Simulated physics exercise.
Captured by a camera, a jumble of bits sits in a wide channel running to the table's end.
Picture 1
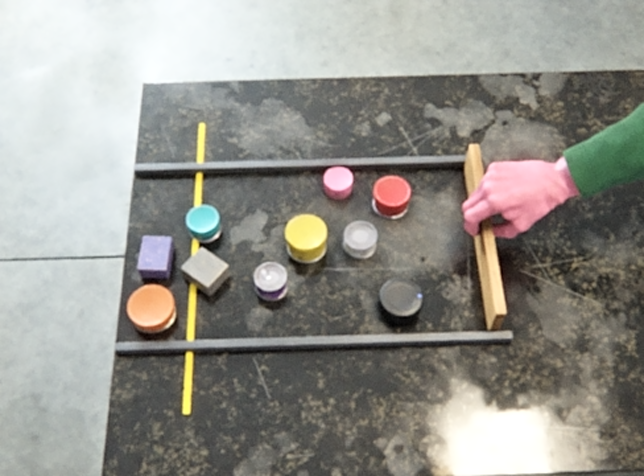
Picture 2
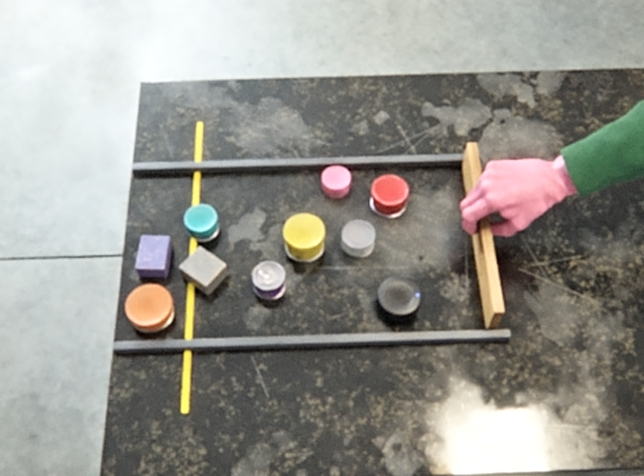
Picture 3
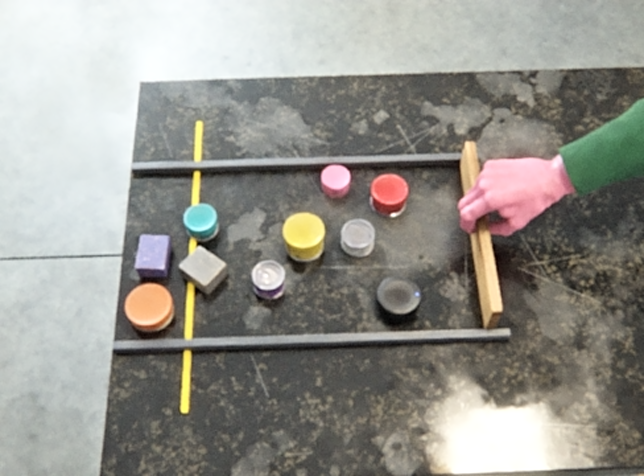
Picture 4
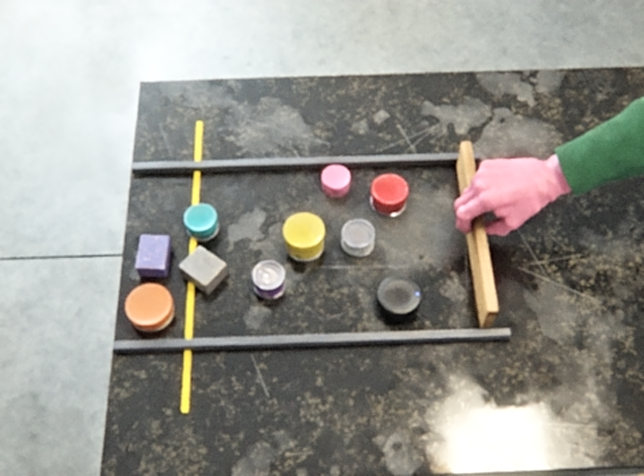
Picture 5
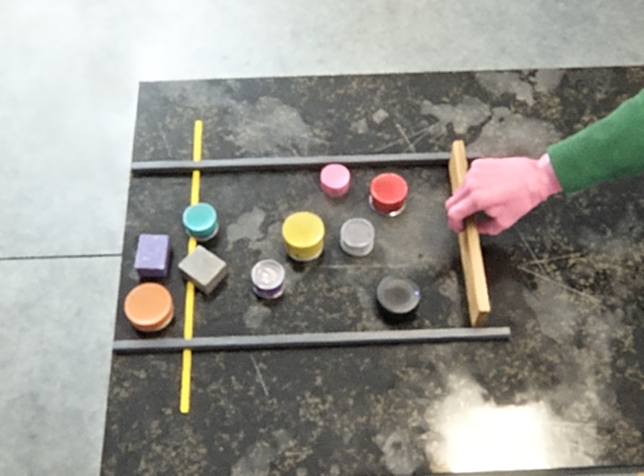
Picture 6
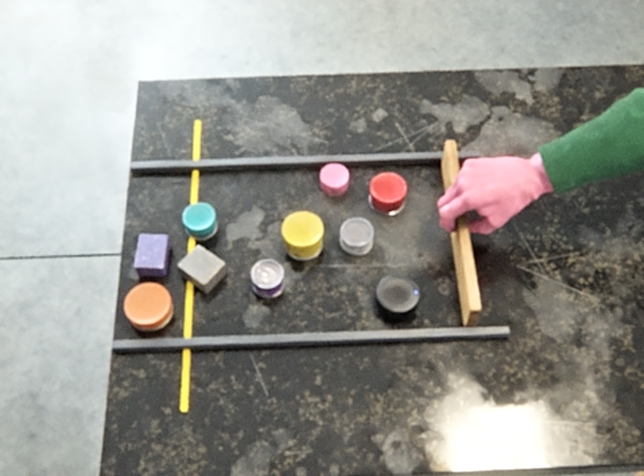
On a dark tabletop, a pink-gloved hand slides a wooden board slightly left between two rails.
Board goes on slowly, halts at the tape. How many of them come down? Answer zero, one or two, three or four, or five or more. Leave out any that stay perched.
One or two.
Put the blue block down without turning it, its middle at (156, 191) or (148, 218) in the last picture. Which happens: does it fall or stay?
One after the other: It keeps its spot; it ends up falling.
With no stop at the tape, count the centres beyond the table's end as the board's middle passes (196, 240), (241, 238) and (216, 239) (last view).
That makes 1, 0, 0.
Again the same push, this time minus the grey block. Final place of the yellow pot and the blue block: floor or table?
So the yellow pot is still there and the blue block goes off the edge.
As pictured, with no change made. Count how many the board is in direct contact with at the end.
The count in contact is 5.
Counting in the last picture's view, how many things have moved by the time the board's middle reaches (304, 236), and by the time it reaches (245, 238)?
By the first moment it's 6, by the second it's 8.
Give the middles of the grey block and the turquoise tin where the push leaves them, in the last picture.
They finish at roughly (140, 274) and (141, 213) respectively.
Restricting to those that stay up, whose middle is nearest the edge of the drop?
It would be the orange tin.
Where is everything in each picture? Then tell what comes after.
In the first picture, orange tin (152, 310); blue block (156, 257); turquoise tin (204, 224); board (483, 234); tape (195, 254).
In the second picture, blue block (154, 257); yellow pot (304, 238).
In the third picture, turquoise tin (201, 223); red pot (389, 196).
In the fourth picture, orange tin (150, 308); board (476, 232).
In the fifth picture, blue block (154, 256); grey block (203, 270).
In the sixth picture, orange tin (149, 307); blue block (153, 255); turquoise tin (200, 222); board (459, 231); tape (192, 251).
Early on, none off yet; orange tin at rest near (149, 307); blue block at rest near (153, 255); turquoise tin at rest near (200, 222).
A while later, none off yet; orange tin at rest near (149, 307); blue block at rest near (152, 255); turquoise tin travelled about its own width near (183, 212).
Finally, the number that fall off is one or two; lost, blue block.
